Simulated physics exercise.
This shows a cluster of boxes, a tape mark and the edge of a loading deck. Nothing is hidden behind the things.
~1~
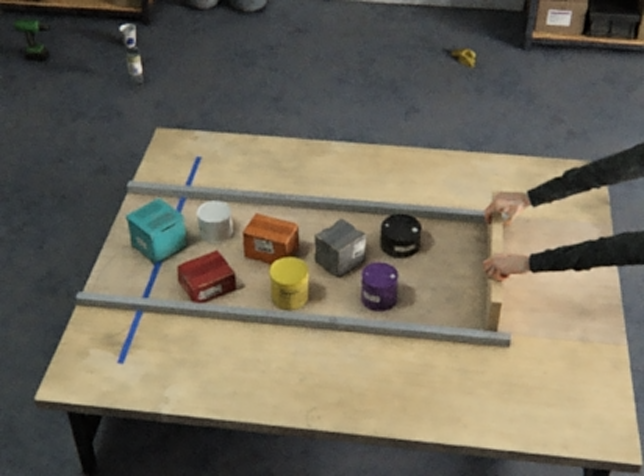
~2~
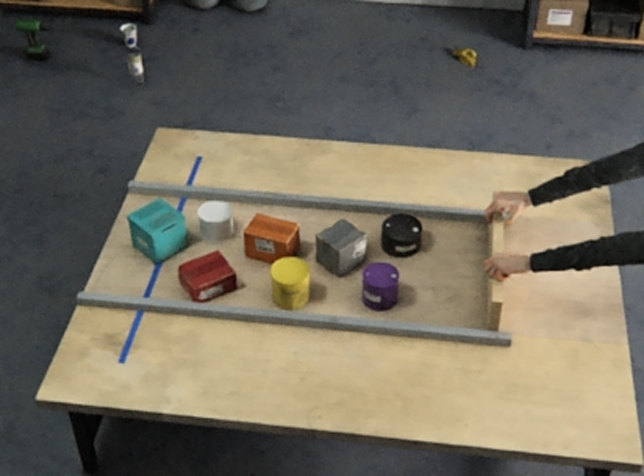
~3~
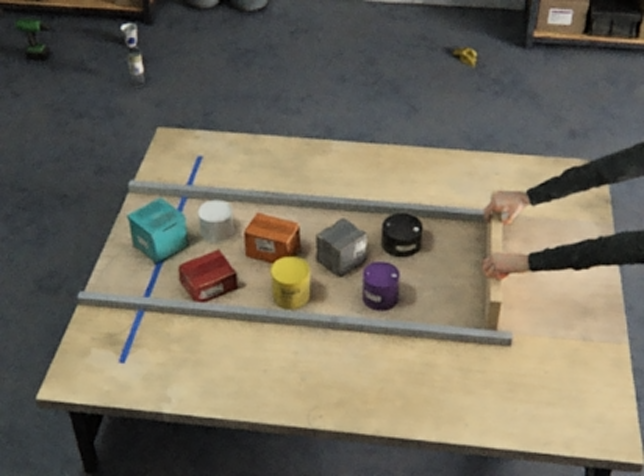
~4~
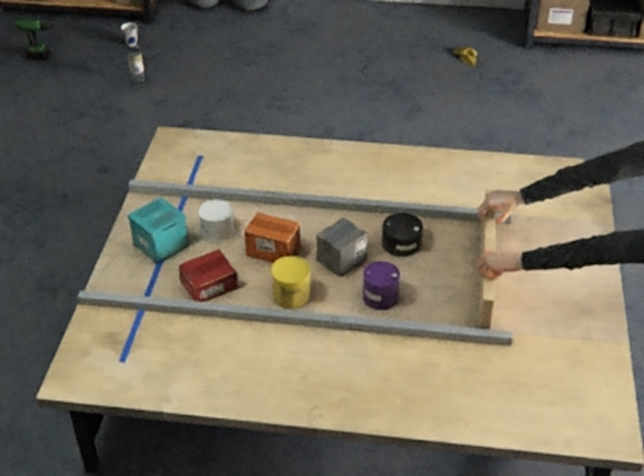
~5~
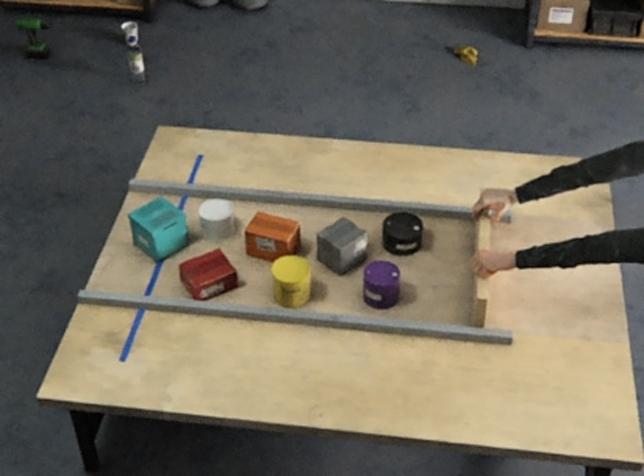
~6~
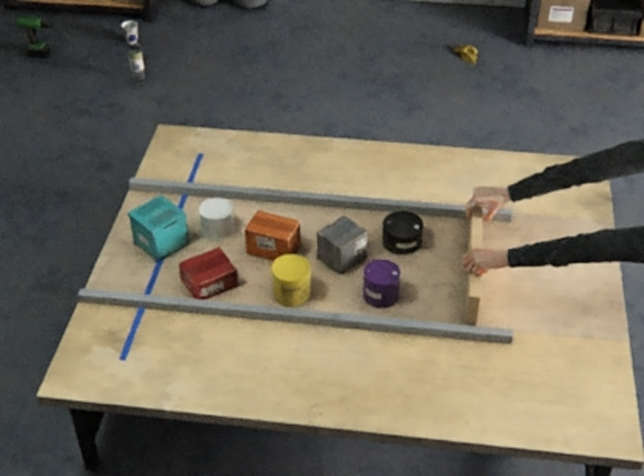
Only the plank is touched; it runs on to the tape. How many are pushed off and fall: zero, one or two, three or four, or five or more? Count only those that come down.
The number that fall off is one or two.
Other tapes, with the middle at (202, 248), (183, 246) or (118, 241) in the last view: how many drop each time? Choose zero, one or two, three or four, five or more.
In that order: One or two; just one or two; 5 or more.
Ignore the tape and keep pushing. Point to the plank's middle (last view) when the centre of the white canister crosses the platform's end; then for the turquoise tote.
For the white canister at (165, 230), for the turquoise tote at (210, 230).
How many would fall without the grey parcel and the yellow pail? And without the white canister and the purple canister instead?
The counts: 1 and 1.
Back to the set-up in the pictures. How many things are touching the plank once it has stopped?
In contact: 3.
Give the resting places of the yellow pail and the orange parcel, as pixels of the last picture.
The yellow pail stops around (105, 272); the orange parcel around (110, 223).
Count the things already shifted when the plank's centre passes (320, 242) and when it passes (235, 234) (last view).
5 and 8.
Soon after, none off yet; turquoise tote at rest near (159, 229); white canister at rest near (217, 219); red parcel at rest near (208, 274).
Then, none off yet; turquoise tote at rest near (159, 228); white canister moved a little near (207, 215); red parcel moved about its own width near (180, 268).
By the end, the number that fall off is one or two; fallen, red parcel and turquoise tote.
